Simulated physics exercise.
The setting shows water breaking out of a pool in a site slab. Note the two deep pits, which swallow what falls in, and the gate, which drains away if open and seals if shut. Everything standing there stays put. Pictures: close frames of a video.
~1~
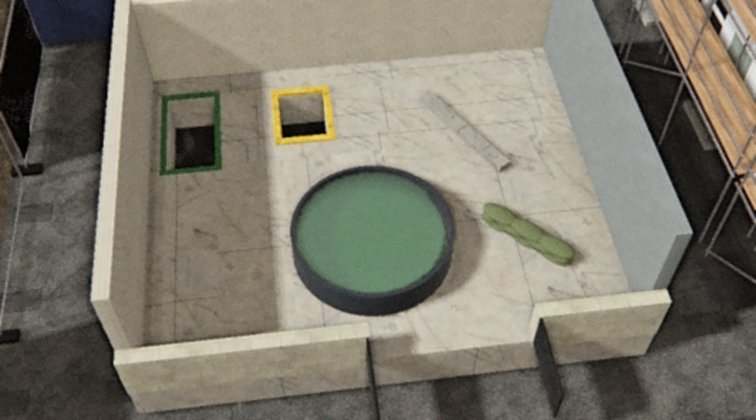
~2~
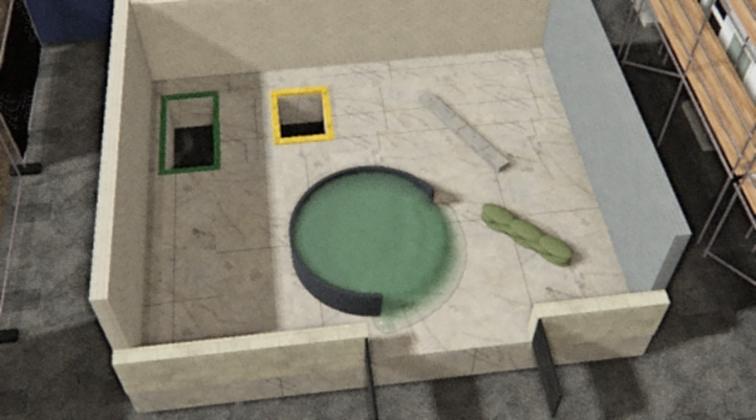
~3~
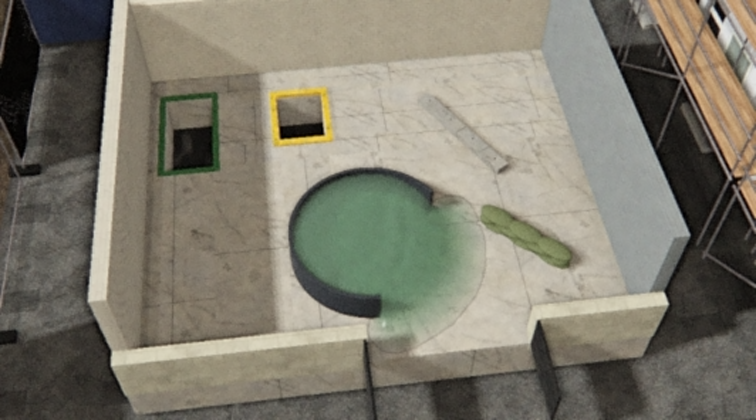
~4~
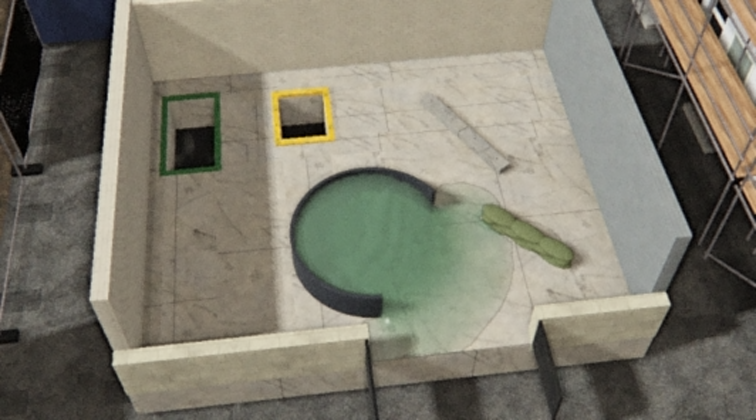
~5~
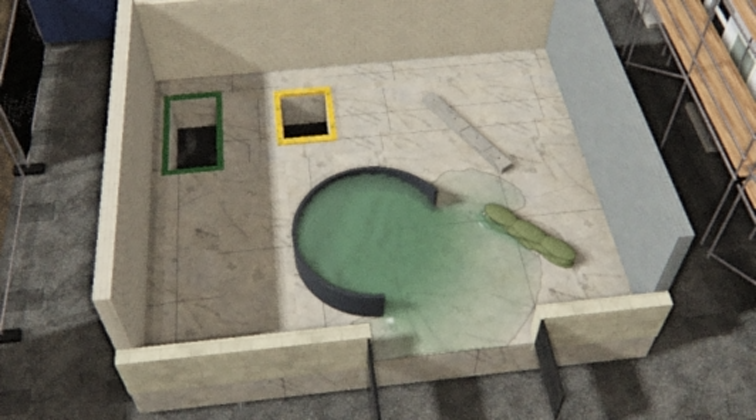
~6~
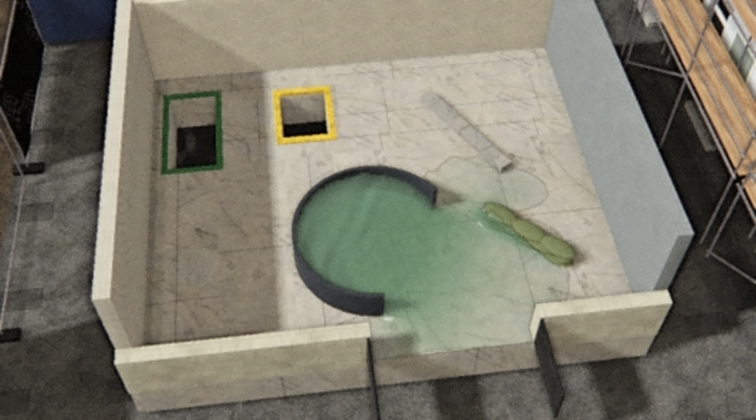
A round, dark-rimmed pool of green water stands on a pale, marble-like floor inside a low-walled enclosure, seen from high above. Two square pits, one framed in green and one in yellow, lie at the upper left, with a grey bar and a lumpy green roll to the right. The pool's right side opens and water spreads rightward in a thinning sheet, reaching around the roll and toward the front opening.
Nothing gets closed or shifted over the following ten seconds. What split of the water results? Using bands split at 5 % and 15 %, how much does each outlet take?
Result: The gate will get a big slice beyond fifteen per cent; the green pit will get a thin slice beneath five per cent; the yellow pit will get a thin slice beneath five per cent.
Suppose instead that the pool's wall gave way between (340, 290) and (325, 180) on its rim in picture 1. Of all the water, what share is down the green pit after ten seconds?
In percent, green takes 40.
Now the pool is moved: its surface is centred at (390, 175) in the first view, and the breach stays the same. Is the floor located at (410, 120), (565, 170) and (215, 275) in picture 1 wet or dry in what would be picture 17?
Taking them as they were asked, they come out soaked, soaked, bone dry.
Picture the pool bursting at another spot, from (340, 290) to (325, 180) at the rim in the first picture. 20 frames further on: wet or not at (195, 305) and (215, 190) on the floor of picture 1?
Respectively: Swamped and swamped.
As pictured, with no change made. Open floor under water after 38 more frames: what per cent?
Roughly 55 percent, I reckon.
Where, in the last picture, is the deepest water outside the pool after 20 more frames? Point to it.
Somewhere around (626, 317).
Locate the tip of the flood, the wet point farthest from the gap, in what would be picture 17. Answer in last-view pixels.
My estimate: Roughly (557, 91).
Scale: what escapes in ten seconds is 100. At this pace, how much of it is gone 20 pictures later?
My reading is near 55 per cent.
A moment on, water covers 20 % of the floor; the gate 10 %, the green pit 0 %, the yellow pit 0 %.
Next, water covers 25 % of the floor; the gate 18 %, the green pit 0 %, the yellow pit 0 %.
Then, water covers 35 % of the floor; the gate 27 %, the green pit 0 %, the yellow pit 0 %.
Later, water covers 55 % of the floor; the gate 38 %, the green pit 0 %, the yellow pit 0 %.
In the end, water covers 65 % of the floor; the gate 47 %, the green pit 1 %, the yellow pit 1 %.
